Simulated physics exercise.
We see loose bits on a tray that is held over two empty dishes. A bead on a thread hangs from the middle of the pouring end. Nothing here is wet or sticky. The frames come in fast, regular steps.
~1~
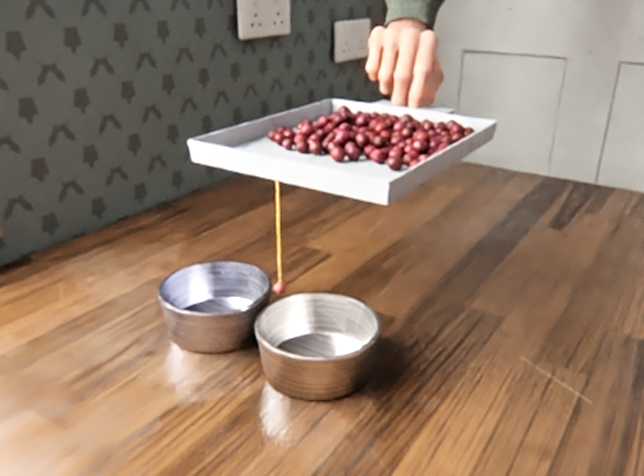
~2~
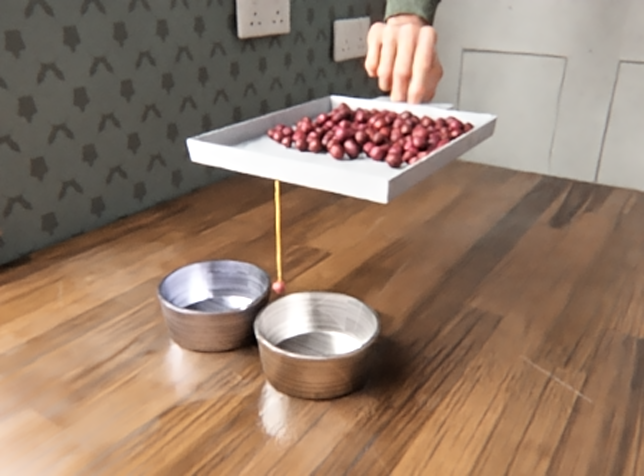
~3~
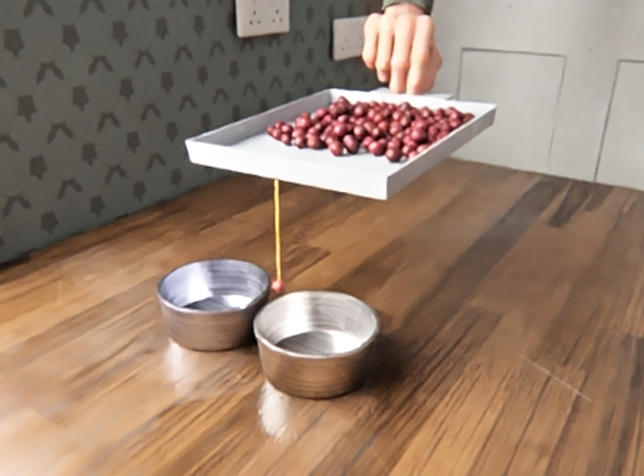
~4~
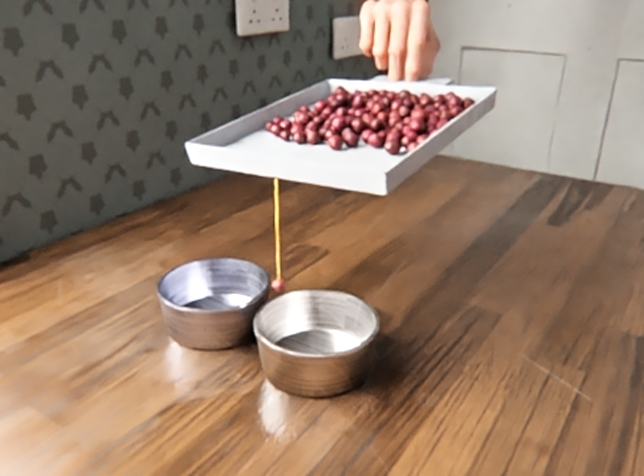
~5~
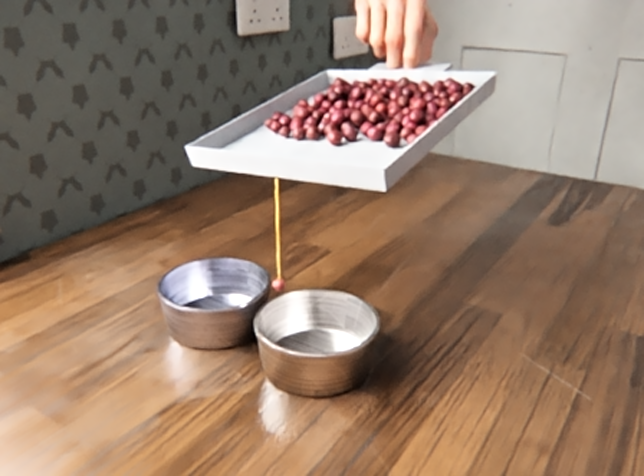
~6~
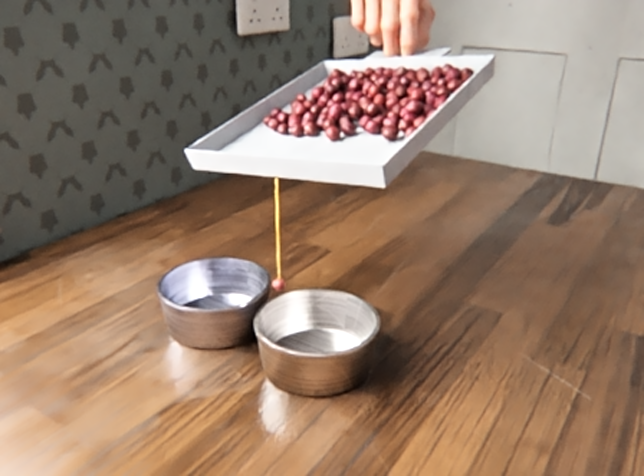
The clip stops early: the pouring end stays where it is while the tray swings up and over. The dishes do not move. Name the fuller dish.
Fuller: The left dish.
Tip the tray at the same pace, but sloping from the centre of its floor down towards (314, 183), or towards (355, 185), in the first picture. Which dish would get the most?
First the right dish, then the dish on the right.
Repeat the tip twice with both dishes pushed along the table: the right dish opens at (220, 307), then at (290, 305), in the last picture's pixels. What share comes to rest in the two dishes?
About 70 and 60 per cent.
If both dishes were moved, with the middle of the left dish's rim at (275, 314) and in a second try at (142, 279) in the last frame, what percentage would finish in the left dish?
About 10 and 30 per cent.
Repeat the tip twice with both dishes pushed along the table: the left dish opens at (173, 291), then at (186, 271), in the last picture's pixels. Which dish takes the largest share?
In turn: The left dish; left.
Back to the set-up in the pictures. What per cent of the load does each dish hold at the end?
The left dish has 60 per cent, the right dish has 0.
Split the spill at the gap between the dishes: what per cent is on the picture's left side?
It comes to 90 per cent or so.
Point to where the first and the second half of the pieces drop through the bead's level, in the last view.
Early half (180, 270), late half (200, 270).
Shortly afterwards, tray tipped steeply; all but a few on the tray; only a few in the left dish; only a few outside both; only a few in the air.
Next, tray tipped right over; all but a few on the tray; only a few in the left dish; a little outside both.
Some moments later, tray tipped past a quarter turn; near two thirds in the left dish; near a third outside both.
In the end, tray tipped past a quarter turn; none at all in the right dish; near two thirds in the left dish; near a third outside both.
